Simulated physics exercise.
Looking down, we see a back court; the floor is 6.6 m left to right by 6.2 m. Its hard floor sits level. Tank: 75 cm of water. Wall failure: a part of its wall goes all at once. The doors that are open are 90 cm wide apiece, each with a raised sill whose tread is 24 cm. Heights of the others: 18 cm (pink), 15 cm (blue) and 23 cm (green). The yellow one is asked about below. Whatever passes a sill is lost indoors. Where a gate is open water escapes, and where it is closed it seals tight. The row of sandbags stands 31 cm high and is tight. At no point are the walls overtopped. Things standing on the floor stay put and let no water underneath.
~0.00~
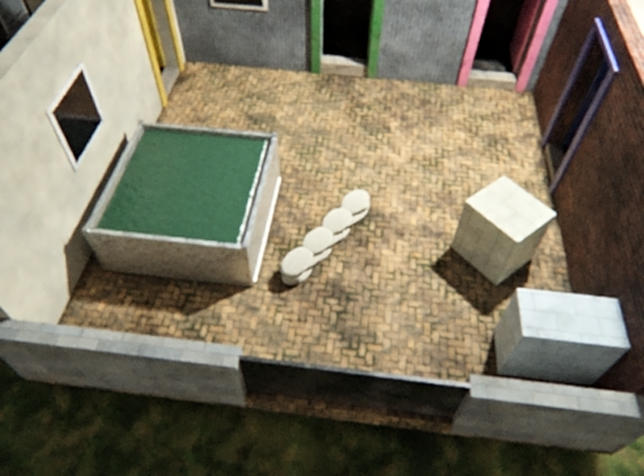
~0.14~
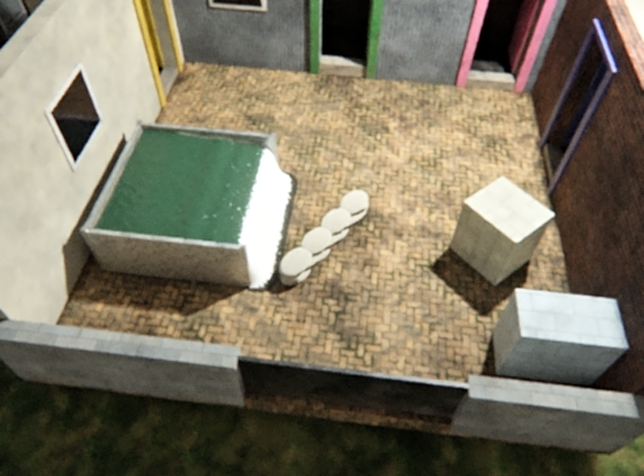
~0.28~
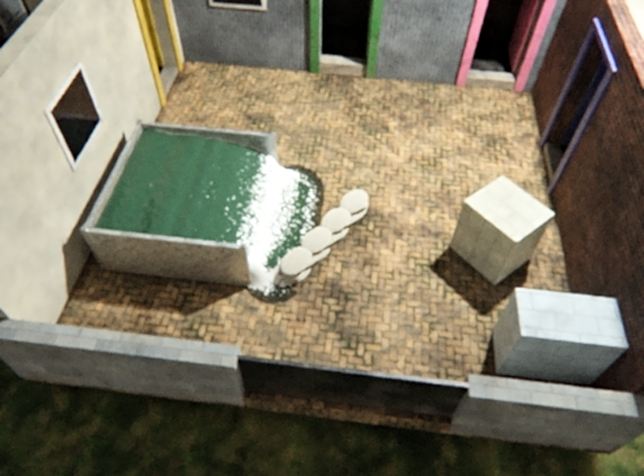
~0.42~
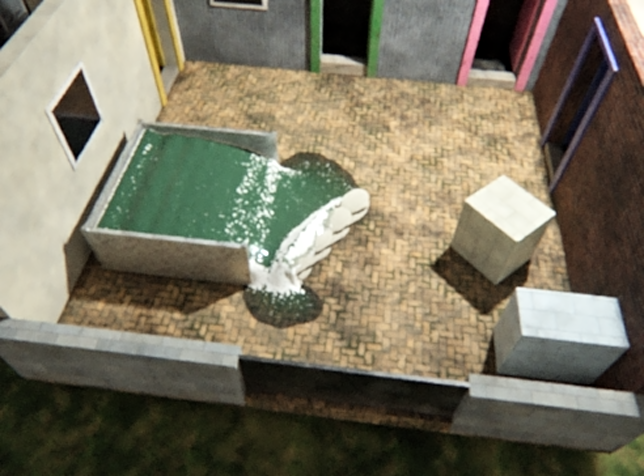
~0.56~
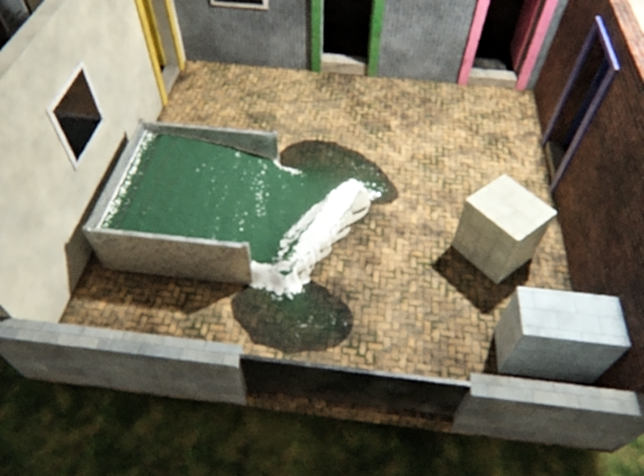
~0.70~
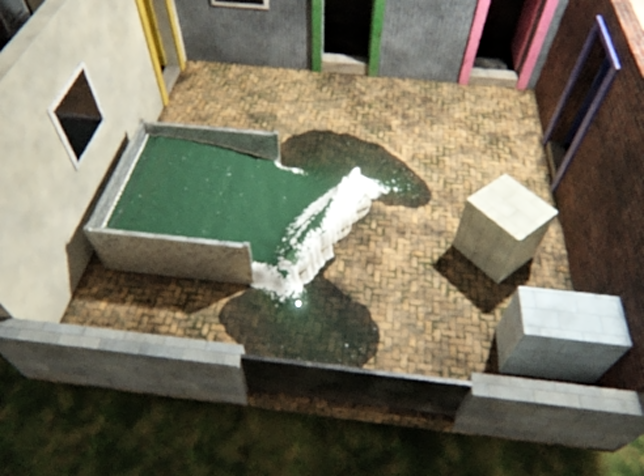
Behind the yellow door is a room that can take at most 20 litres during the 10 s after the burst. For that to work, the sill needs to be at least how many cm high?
At least about 7.5 cm high.
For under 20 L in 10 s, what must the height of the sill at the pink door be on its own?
For the pink door, about 20 cm.
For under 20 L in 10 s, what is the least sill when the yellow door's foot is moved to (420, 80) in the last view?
It needs about 18 cm.
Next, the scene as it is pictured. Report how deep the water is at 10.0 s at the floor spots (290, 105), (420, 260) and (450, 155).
Approx. 5 / 7 / 4 cm.
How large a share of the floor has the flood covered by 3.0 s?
70 %.
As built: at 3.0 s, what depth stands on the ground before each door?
Depths in cm - pink: 25, yellow: 0, blue: 15, green: 21.
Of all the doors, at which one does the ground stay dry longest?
Coming last is the yellow one.
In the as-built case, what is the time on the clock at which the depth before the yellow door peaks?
Peak: Close to 7.5 s.
After 1.4 s water covers 40 % of the floor, deepest (50 cm) near (303, 248); it has not reached the yellow door.
After 3.0 s water covers 70 % of the floor, deepest (34 cm) near (529, 91); it has not reached the yellow door.
After 10.0 s water covers 95 % of the floor, deepest (18 cm) near (82, 278); 9 cm at the yellow door, 0 litres in over its 13 cm sill.
At the yellow door as built, the water arrived by 4.1 s and peaked near 12 cm at 7.6 s.
With a sill of 6 cm, 36 litres would have come in within the 10 s; with 9.5 cm, 5 litres. So under 20 litres takes about 7.5 cm.
